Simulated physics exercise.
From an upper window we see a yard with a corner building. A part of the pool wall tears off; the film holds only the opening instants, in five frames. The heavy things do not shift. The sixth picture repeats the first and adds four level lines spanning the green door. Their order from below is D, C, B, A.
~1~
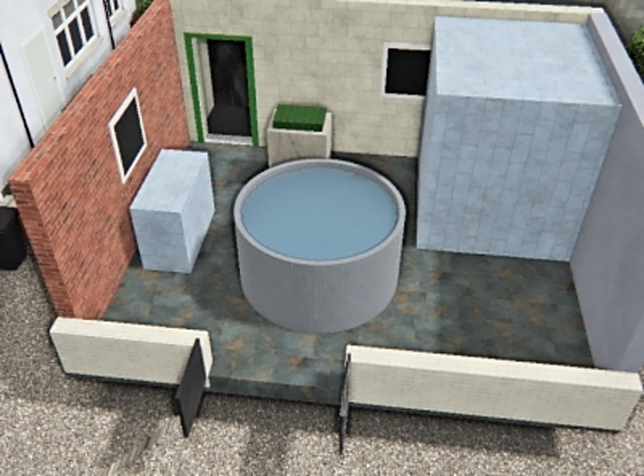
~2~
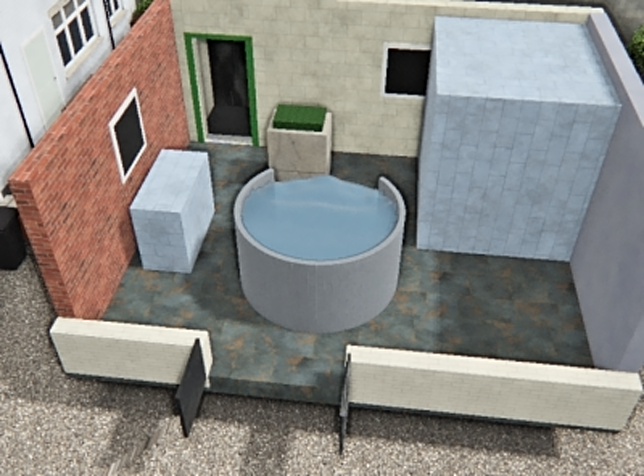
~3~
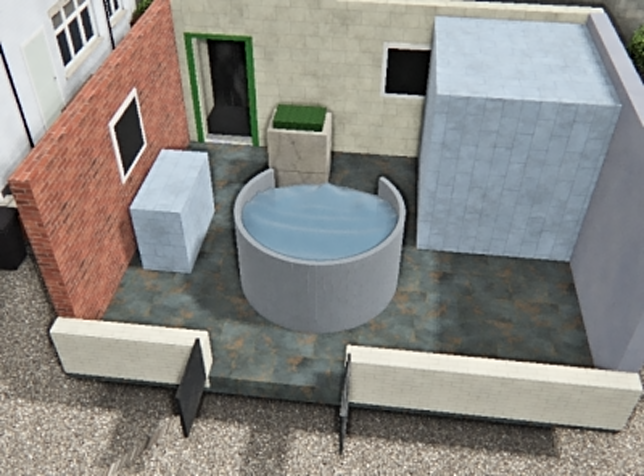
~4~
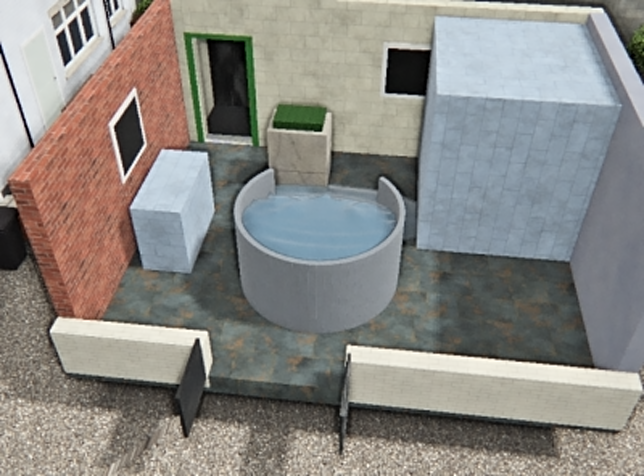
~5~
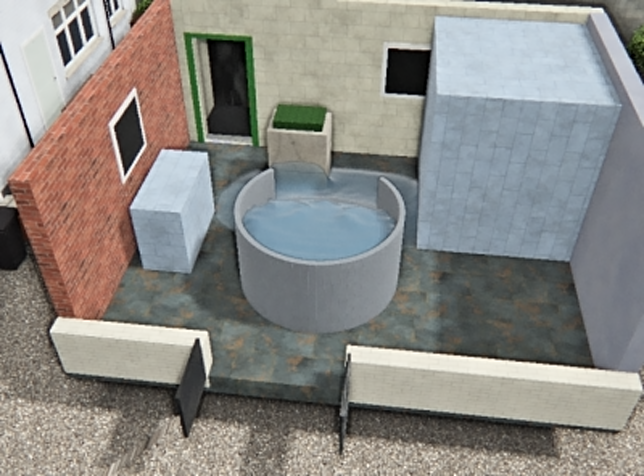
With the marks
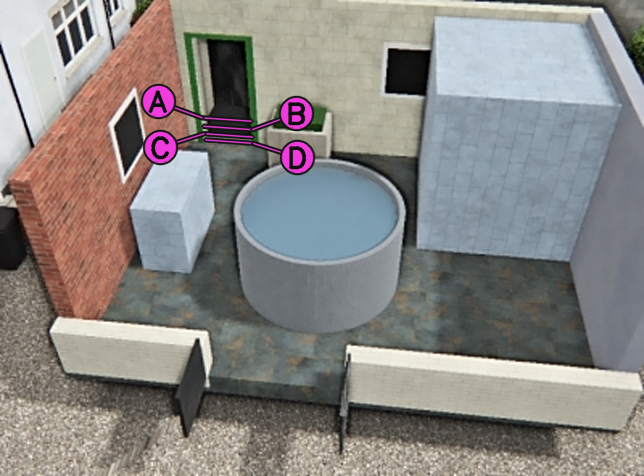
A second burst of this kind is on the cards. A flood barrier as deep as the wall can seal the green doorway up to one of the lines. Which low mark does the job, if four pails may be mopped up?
Choose A.
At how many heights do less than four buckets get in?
One of the four.
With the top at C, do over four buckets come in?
Yes, that goes wrong.
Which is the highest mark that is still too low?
B it is.
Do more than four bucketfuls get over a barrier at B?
Yes.
On the marked copy, A at (226, 119); B at (227, 127); C at (228, 135); D at (229, 141); from the bottom up D, C, B, A.
With A, a bucket or two gets in.
With B, about 8 bucketfuls get in.
With C, dozens of bucketfuls pour in.
With D, dozens of bucketfuls pour in.
